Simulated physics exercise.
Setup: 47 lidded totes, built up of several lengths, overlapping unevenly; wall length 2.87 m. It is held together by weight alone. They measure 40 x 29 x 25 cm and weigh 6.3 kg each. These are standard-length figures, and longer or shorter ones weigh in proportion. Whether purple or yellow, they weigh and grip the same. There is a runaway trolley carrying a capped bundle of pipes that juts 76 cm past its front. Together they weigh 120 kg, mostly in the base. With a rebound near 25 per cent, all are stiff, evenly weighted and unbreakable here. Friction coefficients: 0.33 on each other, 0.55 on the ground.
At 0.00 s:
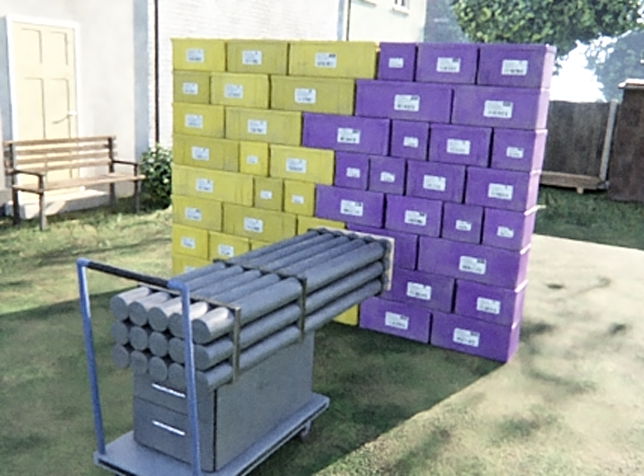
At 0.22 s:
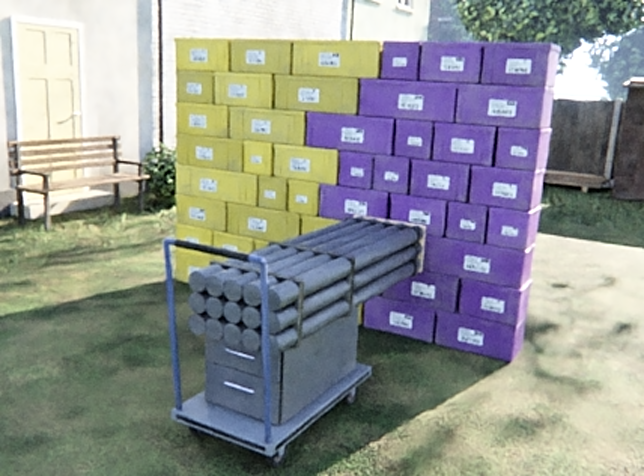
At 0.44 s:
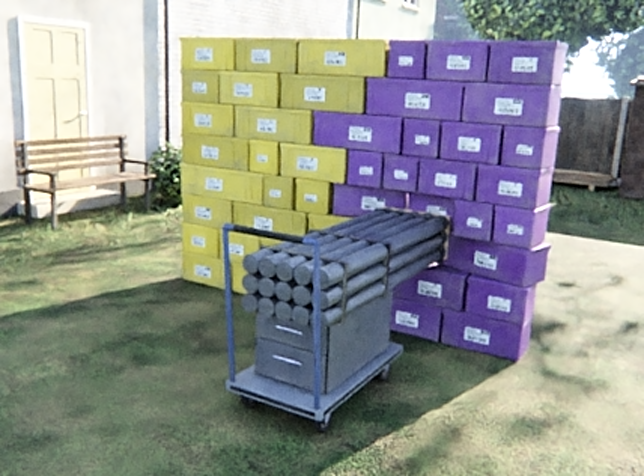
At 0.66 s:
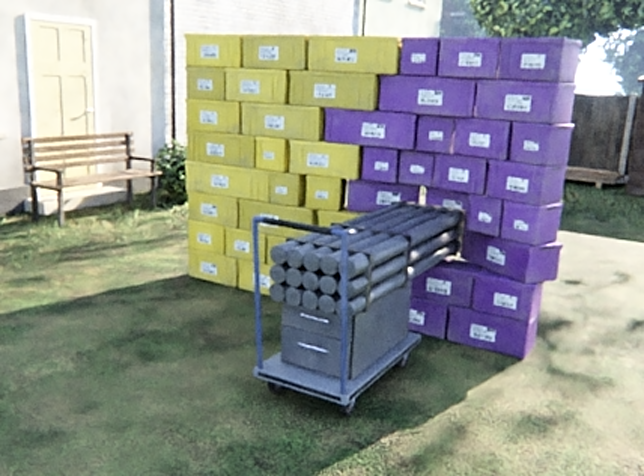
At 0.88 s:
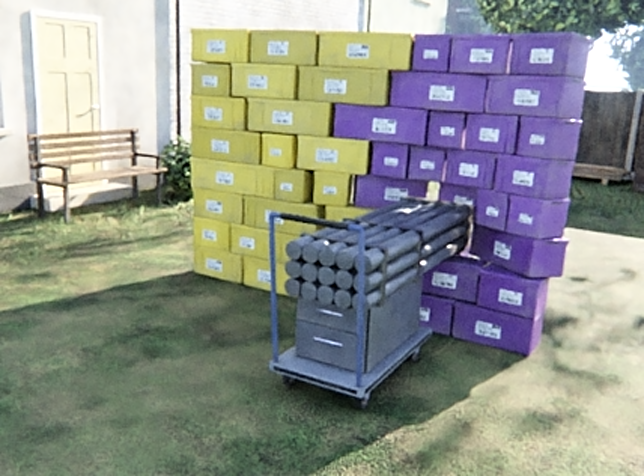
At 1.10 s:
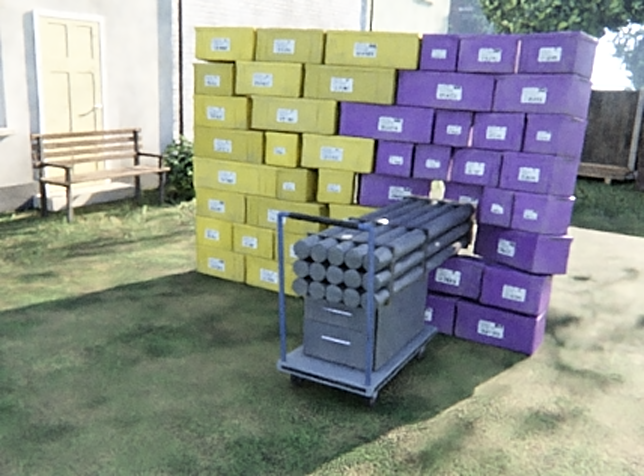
On a lawn, a trolley's bundled grey poles push into yellow and purple stacked boxes.
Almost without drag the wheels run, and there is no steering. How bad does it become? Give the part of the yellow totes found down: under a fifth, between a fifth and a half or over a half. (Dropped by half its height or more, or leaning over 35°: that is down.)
When it settles, a fifth up to half will be down.
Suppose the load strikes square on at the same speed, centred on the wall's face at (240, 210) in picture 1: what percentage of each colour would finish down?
Down at the end: Purple 0 percent, yellow 60 percent.
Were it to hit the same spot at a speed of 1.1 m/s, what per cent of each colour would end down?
Purple 0%, yellow 0%.
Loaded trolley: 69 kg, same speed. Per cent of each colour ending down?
Share down - purple: 0; yellow: 0 (per cent).
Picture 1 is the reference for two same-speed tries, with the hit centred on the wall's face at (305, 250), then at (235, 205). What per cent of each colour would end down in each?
For purple it's 0 then 0 per cent, for yellow 0 then 70 per cent.
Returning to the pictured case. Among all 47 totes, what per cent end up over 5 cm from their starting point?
60 in a hundred.
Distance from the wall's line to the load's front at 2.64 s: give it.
45 cm beyond.
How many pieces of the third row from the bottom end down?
The answer for that row is 3.
Around 1.62 s, load 43 cm past the wall's line, stopped; none of the 23 yellow totes down (11 of 47 in all colours); top yellow tote tipped 11°; top purple tote tipped 35°, 18 cm lower.
Around 2.04 s, load 42 cm past the wall's line, stopped; 1 of the 23 yellow totes down (20 of 47 in all colours); top yellow tote tipped 25°; top purple tote on its side.
Around 2.64 s, load 43 cm past the wall's line, stopped; 9 of the 23 yellow totes down (28 of 47 in all colours); top yellow tote on its side; top purple tote on its side.
Finally (4.1 s), load 43 cm past the wall's line, stopped; 9 of the 23 yellow totes down (28 of 47 in all colours); top yellow tote on its side; top purple tote on its side. That is 39 per cent. Seen by the last camera, middles, top yellow tote near (218, 234), top purple tote near (636, 263).
